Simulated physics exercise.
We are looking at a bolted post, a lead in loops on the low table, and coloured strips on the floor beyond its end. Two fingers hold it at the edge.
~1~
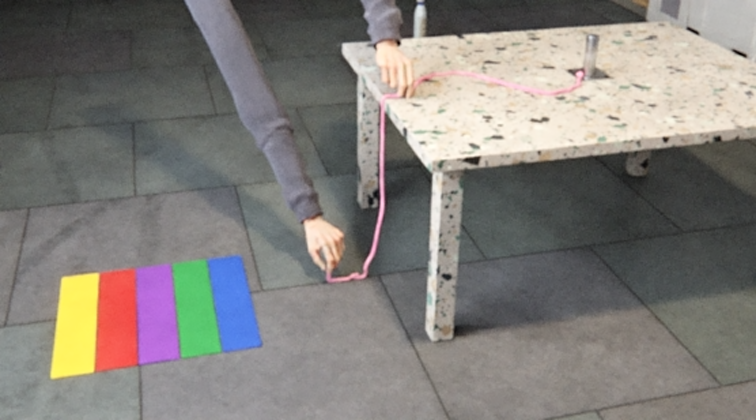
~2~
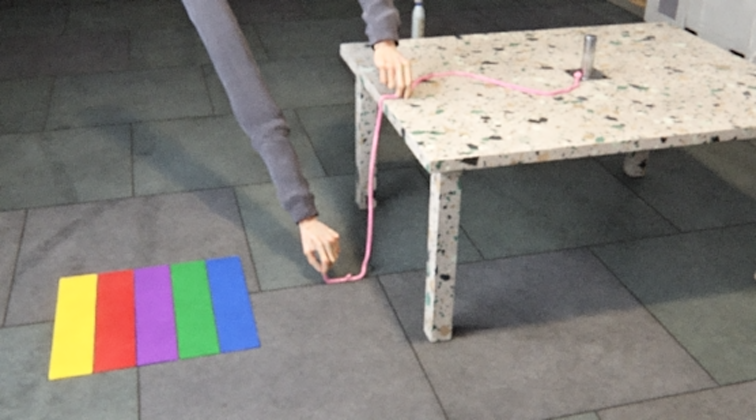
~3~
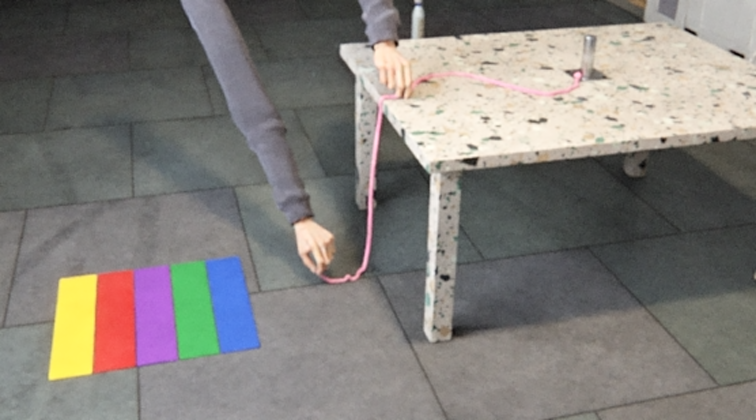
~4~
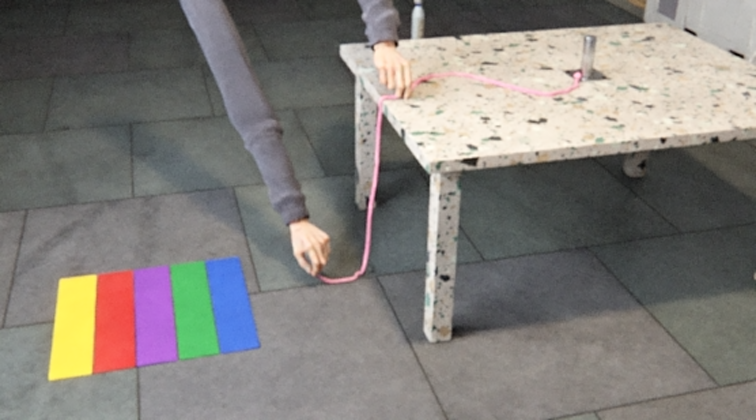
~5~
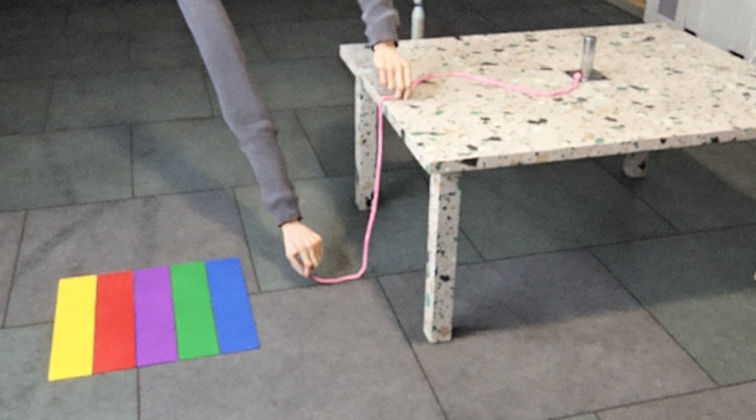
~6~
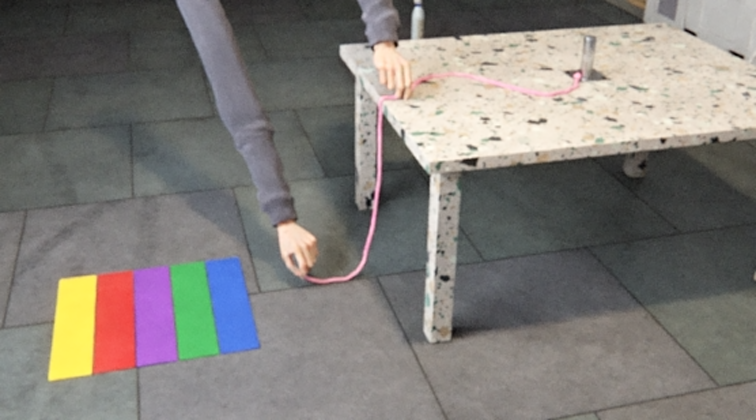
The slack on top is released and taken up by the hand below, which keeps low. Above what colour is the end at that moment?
The end stops over the yellow strip.
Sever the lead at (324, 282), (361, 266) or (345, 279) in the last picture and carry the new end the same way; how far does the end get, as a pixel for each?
Near (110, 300), (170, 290) and (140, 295).
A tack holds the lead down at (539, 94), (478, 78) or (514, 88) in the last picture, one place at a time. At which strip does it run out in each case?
Try by try: Red; purple; red.
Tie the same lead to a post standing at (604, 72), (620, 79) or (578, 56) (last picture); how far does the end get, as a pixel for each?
About (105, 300), (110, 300) and (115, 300).
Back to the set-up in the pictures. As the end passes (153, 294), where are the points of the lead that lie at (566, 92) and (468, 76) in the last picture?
About (523, 80), and the other about (417, 90).
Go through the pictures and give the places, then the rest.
End (327, 269); blue (239, 330); green (199, 336); purple (159, 342); red (116, 348); yellow (74, 355), in the first frame.
End (322, 270); lead through (574, 86) (501, 84) (429, 77) (385, 99) (371, 181) (367, 259), in the second frame.
End (318, 271), in the third frame.
End (313, 272); lead through (574, 87) (501, 84) (428, 77) (385, 99) (375, 181) (366, 260), in the fourth frame.
End (305, 273), in the fifth frame.
End (300, 274); lead through (574, 87) (501, 85) (428, 78) (385, 100) (379, 181) (365, 261), in the sixth frame.
Soon after, end near (153, 294); over purple.
Then, end near (103, 301); over red.
At full stretch, end near (72, 305); over yellow. It gets as far as the yellow strip.
